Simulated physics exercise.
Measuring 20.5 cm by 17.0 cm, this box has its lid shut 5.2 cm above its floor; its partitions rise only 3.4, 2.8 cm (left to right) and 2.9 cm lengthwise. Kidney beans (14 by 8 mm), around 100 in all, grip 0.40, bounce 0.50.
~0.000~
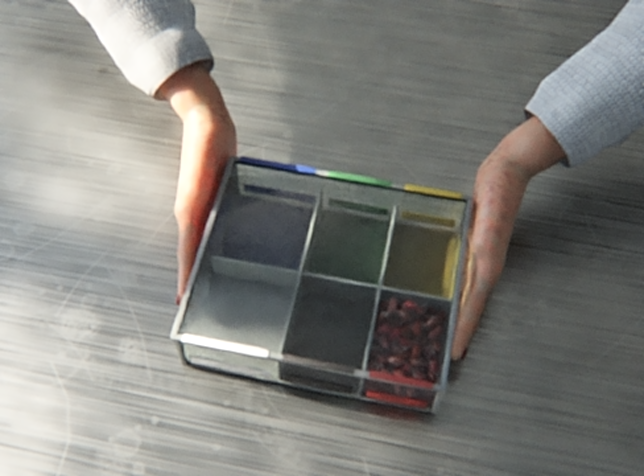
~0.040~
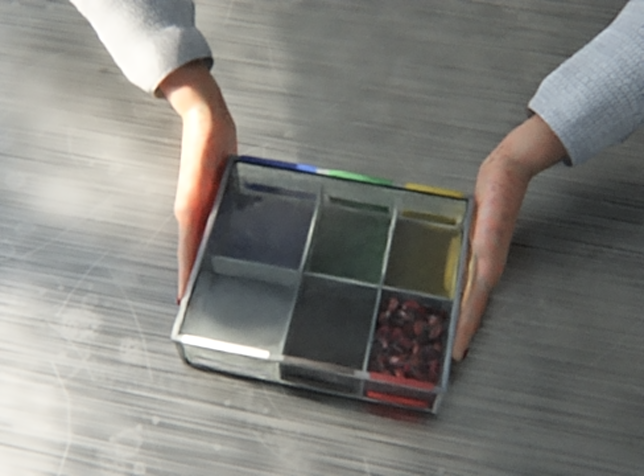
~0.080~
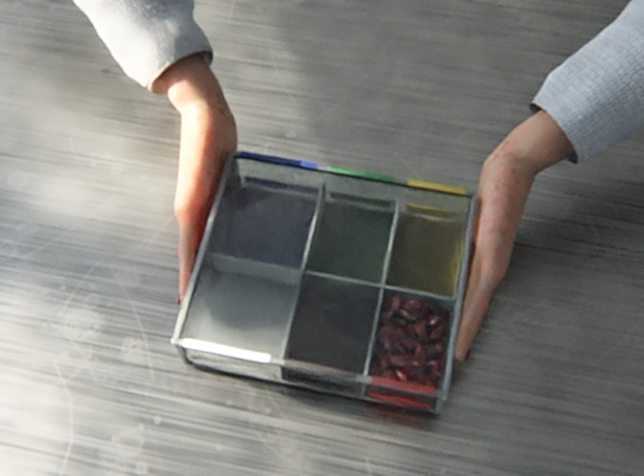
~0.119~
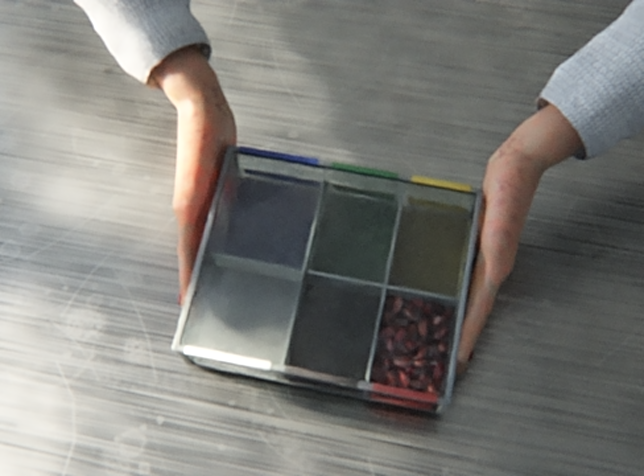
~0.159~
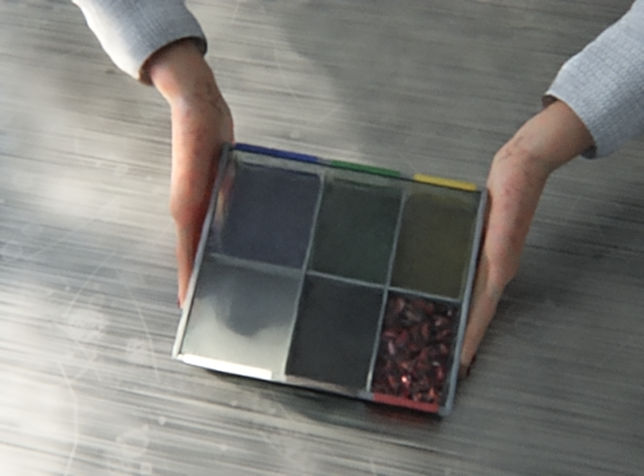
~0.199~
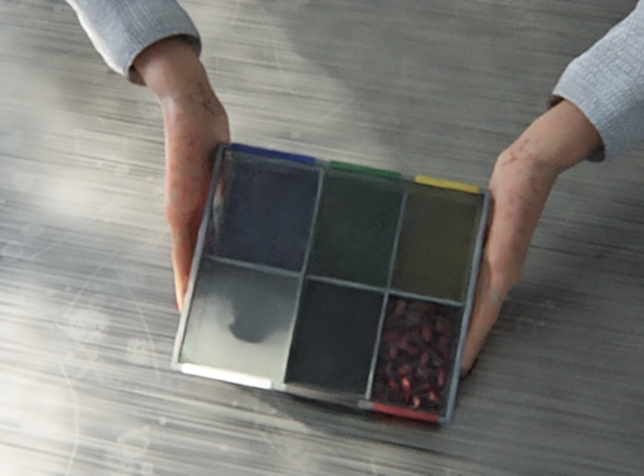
On a brushed, streaky grey metal surface, seen from above at a slight angle, patches of soft light and shadow fall across the scene. Two hands in pale grey sleeves hold a clear box of six compartments, with blue, green and yellow marks along the far edge and dark red beans in the near right compartment. The hands steadily tilt the box, its near right corner lowest, while the camera stays still.
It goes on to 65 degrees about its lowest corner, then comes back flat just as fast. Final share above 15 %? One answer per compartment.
Red compartment: Above, blue compartment: Below or equal, green compartment: Below or equal, yellow compartment: Below or equal, white compartment: Below or equal, black compartment: Below or equal.
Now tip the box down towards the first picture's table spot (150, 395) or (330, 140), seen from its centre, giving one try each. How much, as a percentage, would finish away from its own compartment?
The share comes to about 35 in a hundred, then about 45 in a hundred.
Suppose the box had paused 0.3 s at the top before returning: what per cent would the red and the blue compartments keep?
Final amounts, red 100% and blue 0%.
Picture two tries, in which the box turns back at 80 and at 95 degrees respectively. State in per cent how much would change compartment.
Some 5 and 5 per cent.
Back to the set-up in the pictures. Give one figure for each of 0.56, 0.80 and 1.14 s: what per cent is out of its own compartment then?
0, 5, 5.
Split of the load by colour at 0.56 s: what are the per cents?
Red 100, blue 0, green 0, yellow 0, white 0, black 0.
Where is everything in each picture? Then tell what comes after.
The first picture shows box tilt 0 degrees, front corners at (177, 336) and (440, 387); red 100 %.
The second picture shows box tilt 1 degrees, front corners at (178, 337) and (441, 388).
The third picture shows box tilt 5 degrees, front corners at (179, 340) and (443, 392), lowest corner right front.
The fourth picture shows box tilt 10 degrees, front corners at (179, 346) and (445, 399), lowest corner right front.
The fifth picture shows box tilt 17 degrees, front corners at (179, 355) and (446, 408), lowest corner right front.
The sixth picture shows box tilt 24 degrees, front corners at (178, 363) and (446, 418), lowest corner right front; red 100 %. Its pace works out near 170 degrees a second.
After 0.56 s, tilt 62 degrees; red 100 %.
After 0.80 s, tilt 23 degrees; red 95 %, black 5 %.
After 1.14 s, tilt 0 degrees; red 95 %, black 5 %.
At rest (1.7 s), red 95 %, blue 0 %, green 0 %, yellow 0 %, white 0 %, black 5 %.
